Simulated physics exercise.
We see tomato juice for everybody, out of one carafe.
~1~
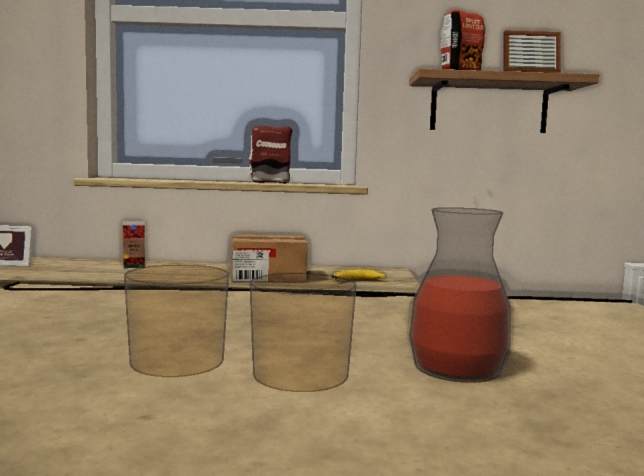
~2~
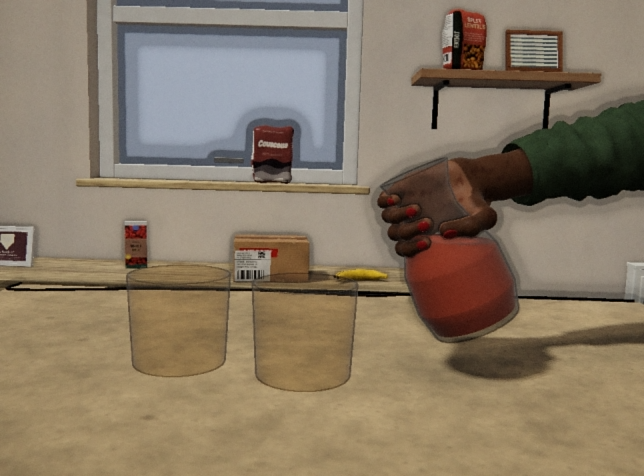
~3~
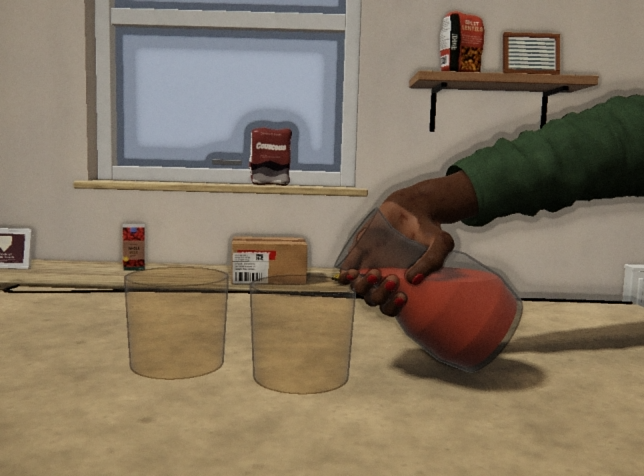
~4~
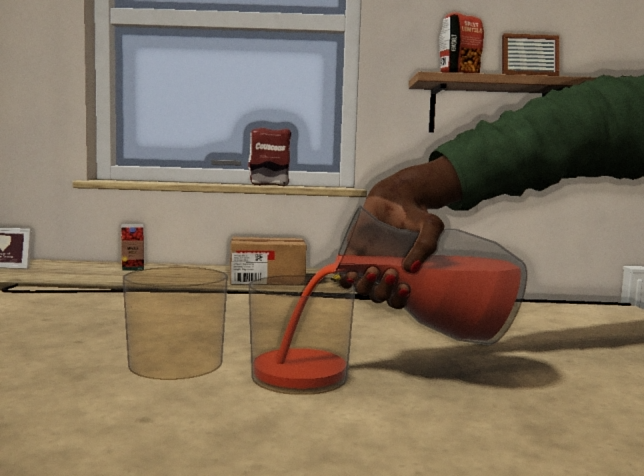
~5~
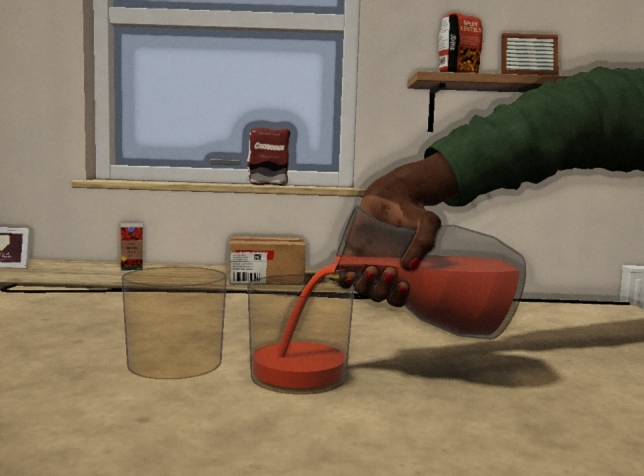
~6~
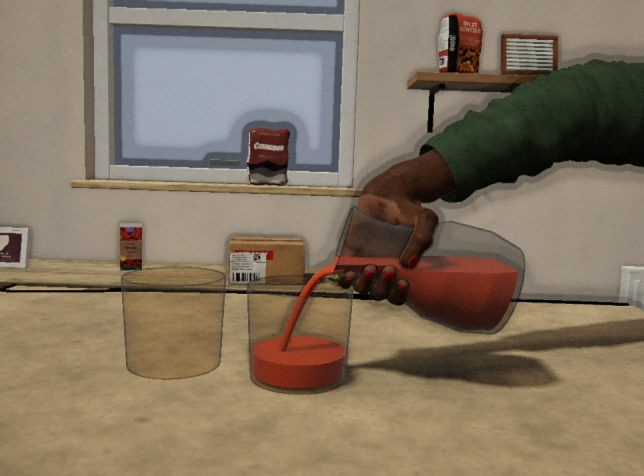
A dark-skinned hand with red nails and a green knitted sleeve reaches in from the right and grips a clear carafe of red tomato juice on a mottled tan counter, seen from the front. Two empty clear tumblers stand to the left, before a window, a brown box and a small shelf. The hand lifts and tilts the carafe leftward, pouring a red stream that gradually raises the juice in the nearer tumbler.
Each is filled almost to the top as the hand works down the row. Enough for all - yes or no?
No.
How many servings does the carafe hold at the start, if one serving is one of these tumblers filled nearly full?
About 1.0 servings.
A moment on, the first is about half full.
Further on, the first is done and the carafe has only drops of its load.
When it is over, the carafe is empty with one filled and the next at only drops of a serving.
